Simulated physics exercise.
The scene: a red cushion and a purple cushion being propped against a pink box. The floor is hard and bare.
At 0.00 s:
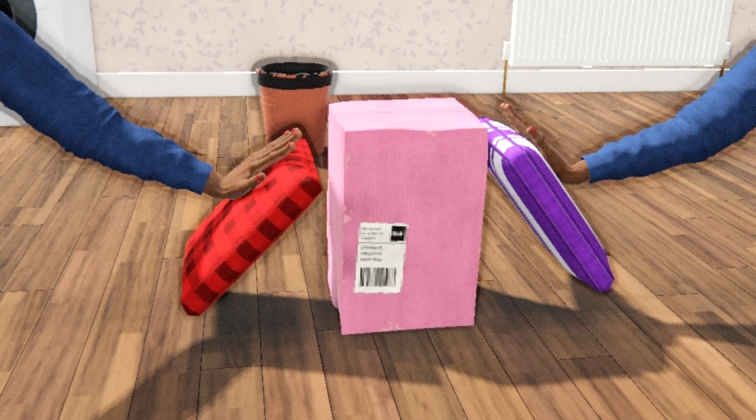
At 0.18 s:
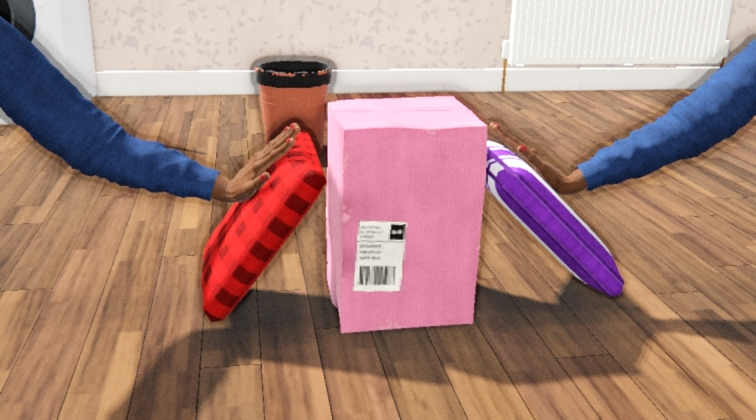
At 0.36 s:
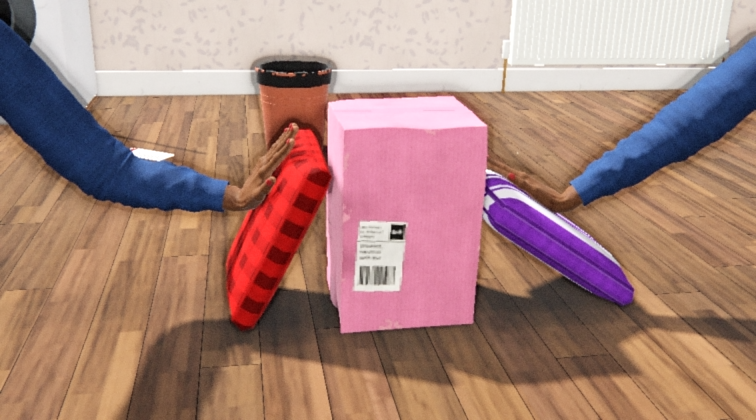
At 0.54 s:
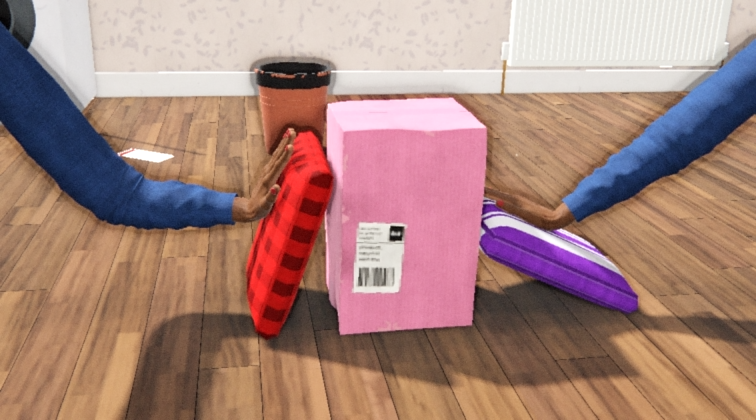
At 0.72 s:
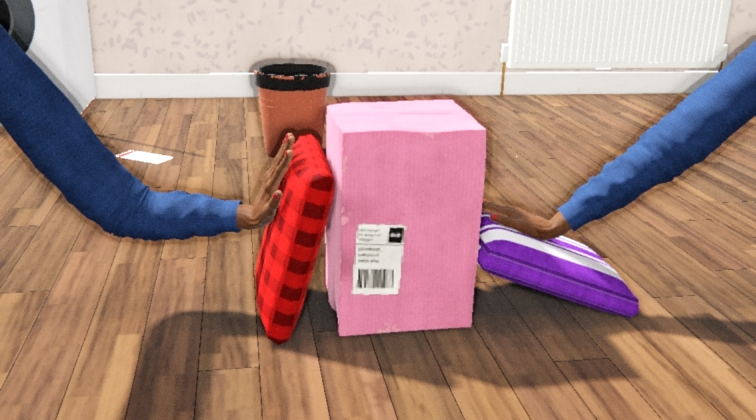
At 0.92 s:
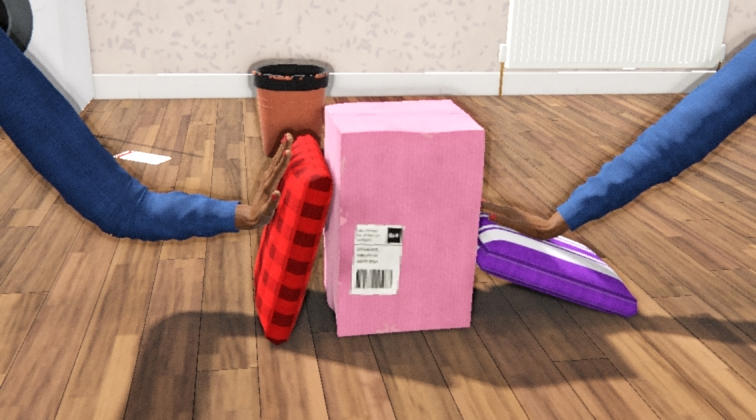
A red cushion on the left and a purple one on the right lean against a pink box on a wooden floor, a hand on each. The red cushion's foot slides inward until it stands almost upright, while the purple one sinks to a low slant; then both barely move.
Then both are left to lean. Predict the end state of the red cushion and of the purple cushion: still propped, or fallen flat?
I expect that the red cushion remains propped, the purple cushion has fallen flat.
Around 1.14 s, red cushion against the side near (293, 235); purple cushion flat on the floor near (540, 279).
Finally, red cushion against the side near (293, 235); purple cushion flat on the floor near (538, 279). The red cushion remains propped up and the purple cushion slips and lies down.
